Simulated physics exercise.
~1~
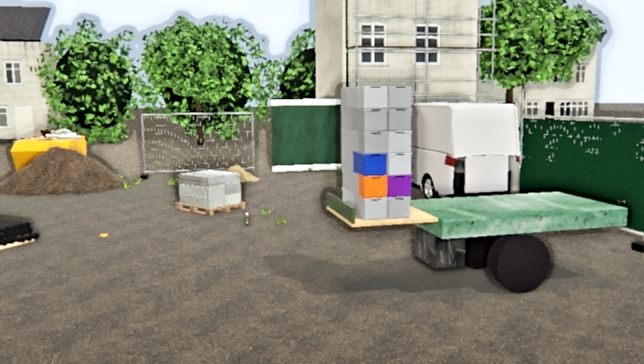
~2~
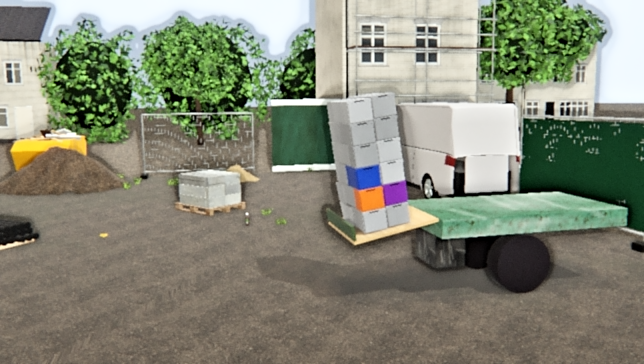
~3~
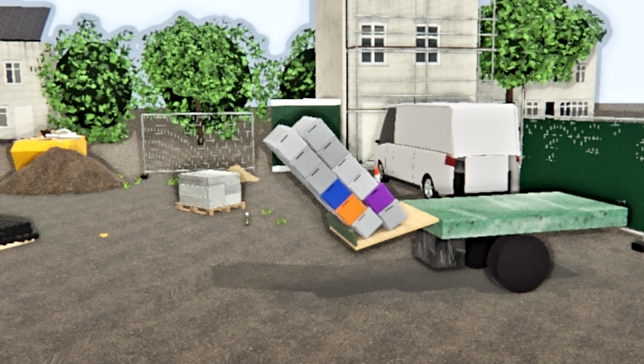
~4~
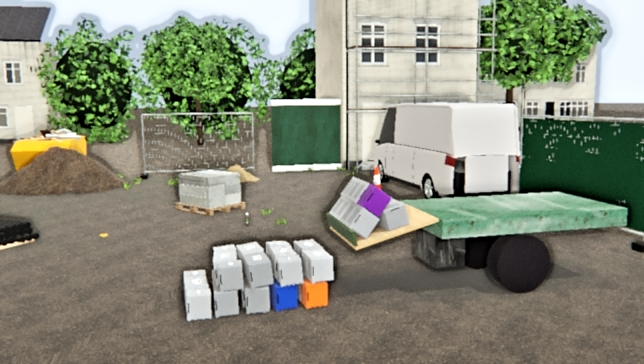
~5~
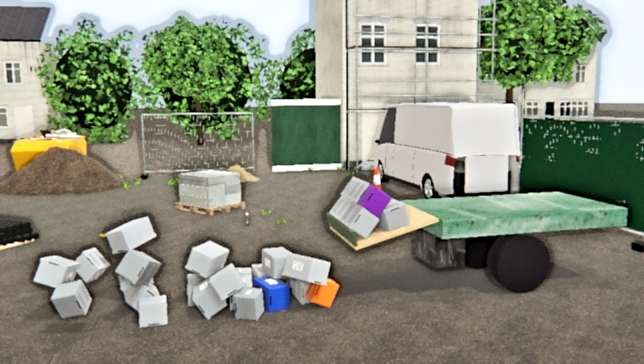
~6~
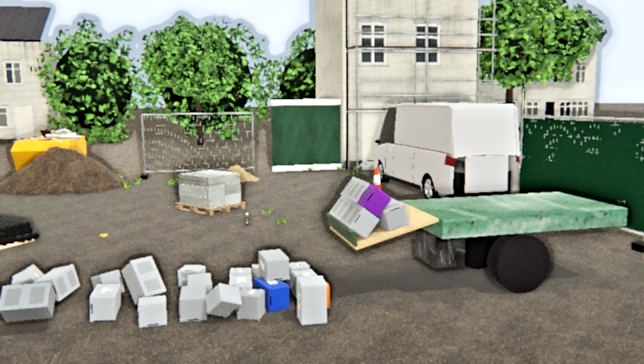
To begin with, a tall stack of grey totes, with blue, orange and purple ones near its base, stands on a wooden flap at the left end of a green flatbed in a yard. The flap tilts down to the left and the stack starts to lean. The totes then topple left together as a slanting column. Most land on the ground, the blue and orange ones among them, then tumble and scatter leftward. Finally, they lie strewn across the ground, while the purple tote and a few grey ones rest tilted on the sloping flap.
